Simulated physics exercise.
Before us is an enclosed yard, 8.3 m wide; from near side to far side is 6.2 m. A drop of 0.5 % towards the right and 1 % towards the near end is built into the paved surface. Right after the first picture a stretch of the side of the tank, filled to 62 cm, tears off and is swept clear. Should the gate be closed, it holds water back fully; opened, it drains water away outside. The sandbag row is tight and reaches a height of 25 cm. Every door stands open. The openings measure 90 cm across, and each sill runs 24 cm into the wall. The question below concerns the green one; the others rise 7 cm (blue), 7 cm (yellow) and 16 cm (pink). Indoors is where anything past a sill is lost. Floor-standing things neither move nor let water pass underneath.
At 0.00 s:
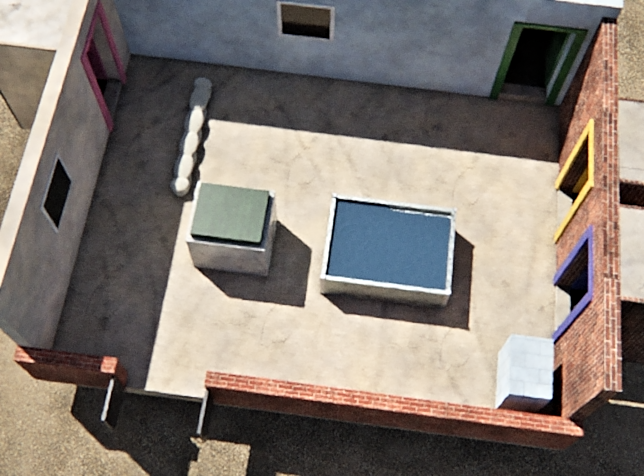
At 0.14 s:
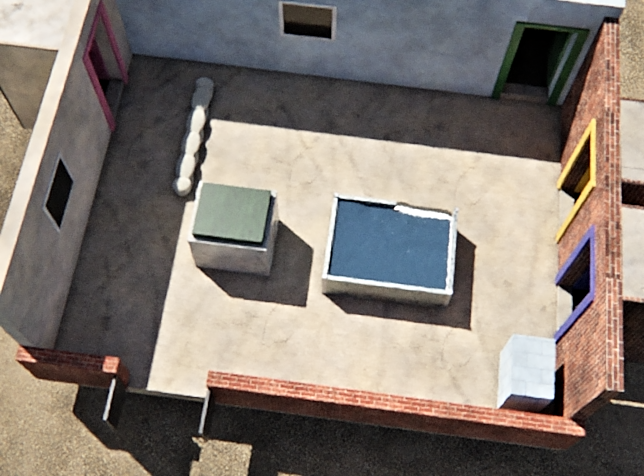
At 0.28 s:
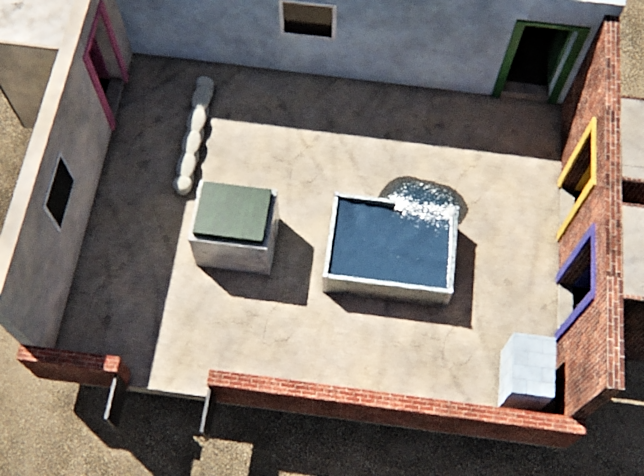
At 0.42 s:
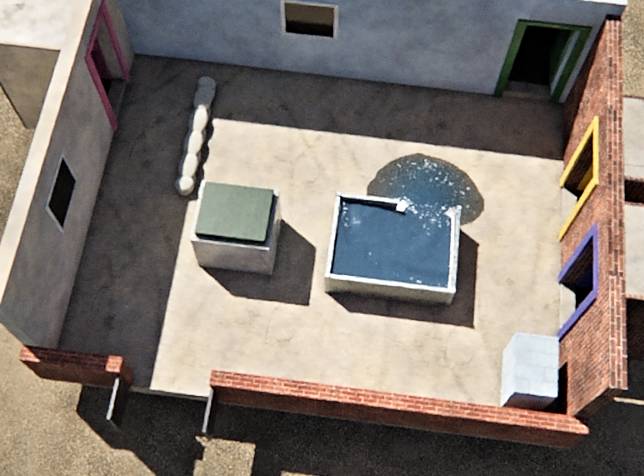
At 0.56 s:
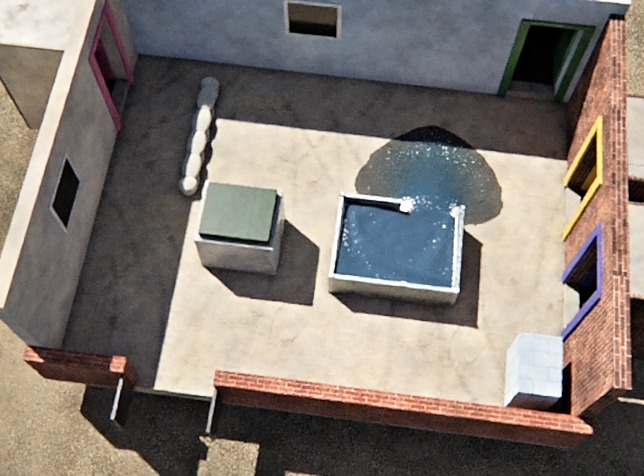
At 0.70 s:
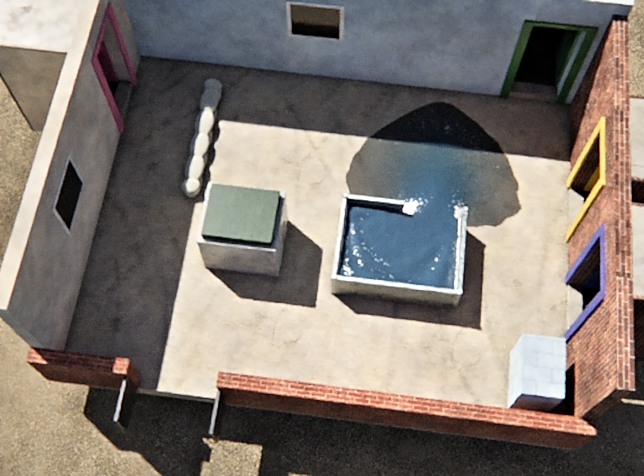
In a walled yard, a tank's far side breaks and water spreads across the paving behind it.
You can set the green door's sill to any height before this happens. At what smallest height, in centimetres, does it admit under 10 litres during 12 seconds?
At about 20 centimetres.
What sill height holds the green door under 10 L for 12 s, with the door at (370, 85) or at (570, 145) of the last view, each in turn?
12.5 and 18 cm.
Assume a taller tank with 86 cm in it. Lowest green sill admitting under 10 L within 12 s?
About 30 cm.
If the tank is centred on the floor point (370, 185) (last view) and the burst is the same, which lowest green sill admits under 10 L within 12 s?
It must be around 14.5 cm tall.
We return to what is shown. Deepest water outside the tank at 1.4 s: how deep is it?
About 34 cm at most.
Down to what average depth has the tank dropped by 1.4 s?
Some 39 cm.
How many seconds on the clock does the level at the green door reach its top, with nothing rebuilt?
Around 2.4 s, give or take.
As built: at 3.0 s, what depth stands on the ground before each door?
Depth (cm): Blue 0 / yellow 5 / green 21 / pink 0.
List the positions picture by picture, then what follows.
In the first picture, the tank at (389, 245) is whole and still, 62 cm deep; the green door at (533, 70) is dry.
In the second picture, water pours out on the far side and has run 0.3 m, to a hidden place; about 8 cm deep outside, 62 cm at the back.
In the third picture, the gap is on the far side, the front 0.8 m out at (408, 180); the back of the tank holds 62 cm.
In the fourth picture, the gap is on the far side, the front 1.3 m out at (415, 158); the back of the tank holds 61 cm.
In the fifth picture, the gap is on the far side, the front 1.9 m out at (428, 130); the back of the tank holds 54 cm.
In the sixth picture, water pours out on the far side and has run 2.5 m, to (436, 107); about 4 cm deep outside, 52 cm at the back; the green door at (544, 68), 3.3 m from the gap, is still 1.3 m from the nearest water.
After 1.4 s water covers 20 % of the floor, deepest (34 cm) near (436, 220); 8 cm at the green door, 0 litres in over its 17 cm sill.
After 3.0 s water covers 25 % of the floor, deepest (24 cm) near (561, 105); 21 cm at the green door, 12 litres in over its 17 cm sill.
After 12.0 s water covers 90 % of the floor, deepest (10 cm) near (565, 429); 4 cm at the green door, 19 litres in over its 17 cm sill.
At the green door as built, the water arrived by 1.4 s and peaked near 23 cm at 2.4 s.
With a sill of 18 cm, 15 litres would have come in within the 12 s; with 24.5 cm, 3 litres. So under 10 litres takes about 20 cm.
